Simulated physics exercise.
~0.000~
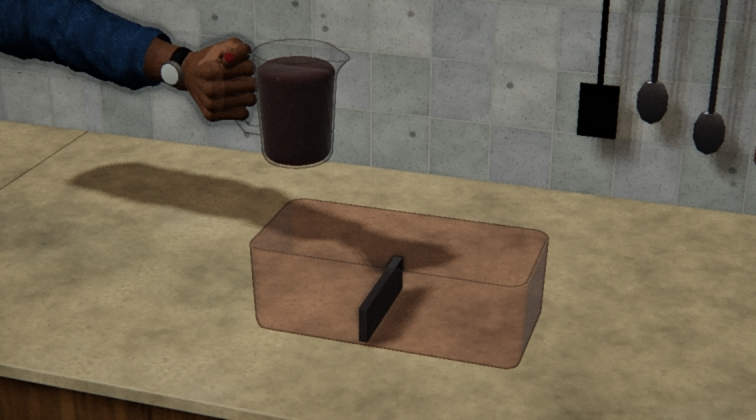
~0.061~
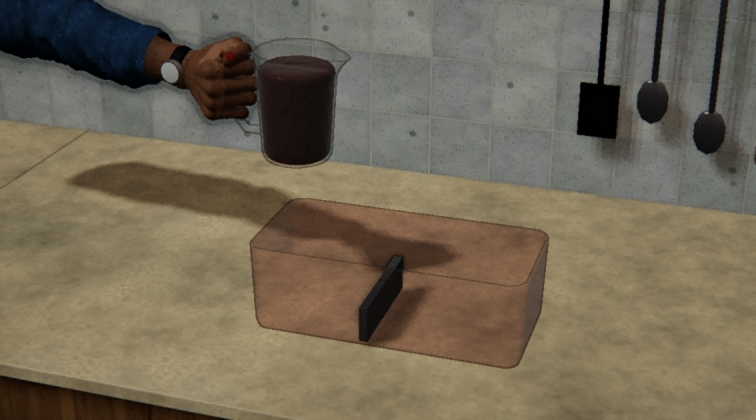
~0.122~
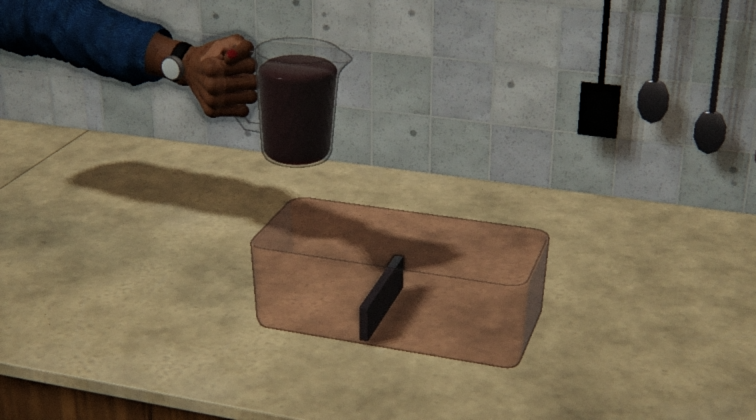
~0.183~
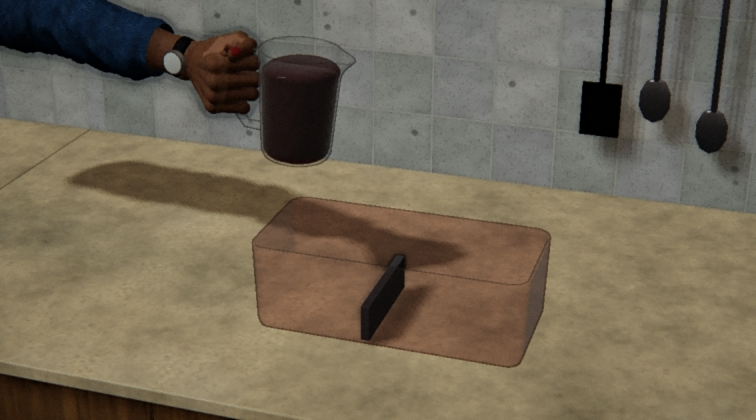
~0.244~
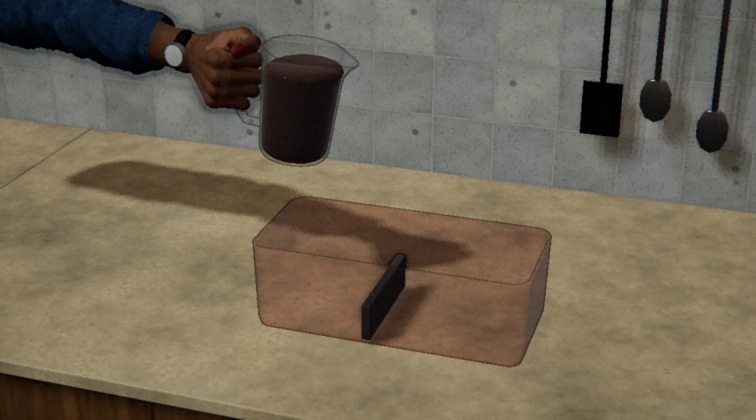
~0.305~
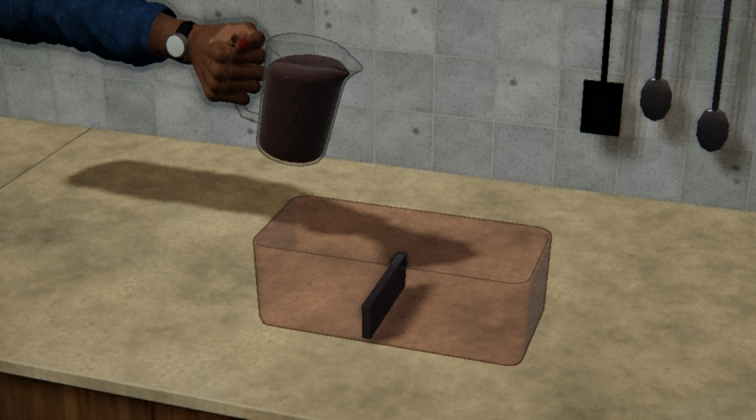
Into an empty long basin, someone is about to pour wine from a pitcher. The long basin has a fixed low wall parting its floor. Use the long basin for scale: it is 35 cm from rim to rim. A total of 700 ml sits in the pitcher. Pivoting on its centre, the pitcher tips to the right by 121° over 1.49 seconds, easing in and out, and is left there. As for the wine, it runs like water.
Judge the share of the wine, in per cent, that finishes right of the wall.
86 percent, roughly.
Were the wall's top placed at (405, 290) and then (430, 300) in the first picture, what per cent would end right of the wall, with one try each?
In order, 60 and 15 per cent.
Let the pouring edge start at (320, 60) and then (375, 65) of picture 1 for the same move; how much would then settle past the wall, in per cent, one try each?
The first try gives around 55 percent, the second around 95 percent.
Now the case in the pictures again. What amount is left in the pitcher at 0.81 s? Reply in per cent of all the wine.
Remaining: Near 78 % of the total.
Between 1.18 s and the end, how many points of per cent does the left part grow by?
Near 10 in a hundred.
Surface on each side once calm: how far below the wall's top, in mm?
For the left, around 44 mm; for the right, around 26 mm.
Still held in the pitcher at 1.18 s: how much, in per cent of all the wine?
Share remaining: Approx. 18 %.
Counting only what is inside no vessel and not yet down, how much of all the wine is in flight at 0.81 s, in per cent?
About 16 per cent.
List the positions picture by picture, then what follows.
It leans 0°; its right rim is at (349, 58); the wine meets the walls at (262, 63) and (336, 70); the long basin's rim runs from (270, 223) to (538, 261); the wall's top is at (382, 283), in the first picture.
It leans 1°; its right rim is at (350, 58); the wine meets the walls at (262, 62) and (336, 70), in the second picture.
It leans 2°; its right rim is at (352, 59); the wine meets the walls at (264, 61) and (337, 71), in the third picture.
It leans 4°; its right rim is at (355, 61); the wine meets the walls at (267, 61) and (341, 70), in the fourth picture.
It leans 8°; its right rim is at (359, 65); the wine meets the walls at (269, 62) and (346, 71), in the fifth picture.
It leans 12°; its right rim is at (362, 69); the wine meets the walls at (272, 62) and (350, 72), in the sixth picture.
Then, 0.81 s in, the tilt is 69° and 79 per cent is still to pour, 0 is left of the wall and 6 right of it.
Then, 1.18 s in, the tilt is 109° and 18 per cent is still to pour, 2 is left of the wall and 62 right of it.
Then, 1.57 s in, the tilt is 121° and 0 per cent is still to pour, 13 is left of the wall and 86 right of it.
Then, 1.99 s in, the tilt is 121° and 0 per cent is still to pour, 13 is left of the wall and 85 right of it.
Finally, 13 per cent lies left of the wall, 86 right of it and 2 outside.
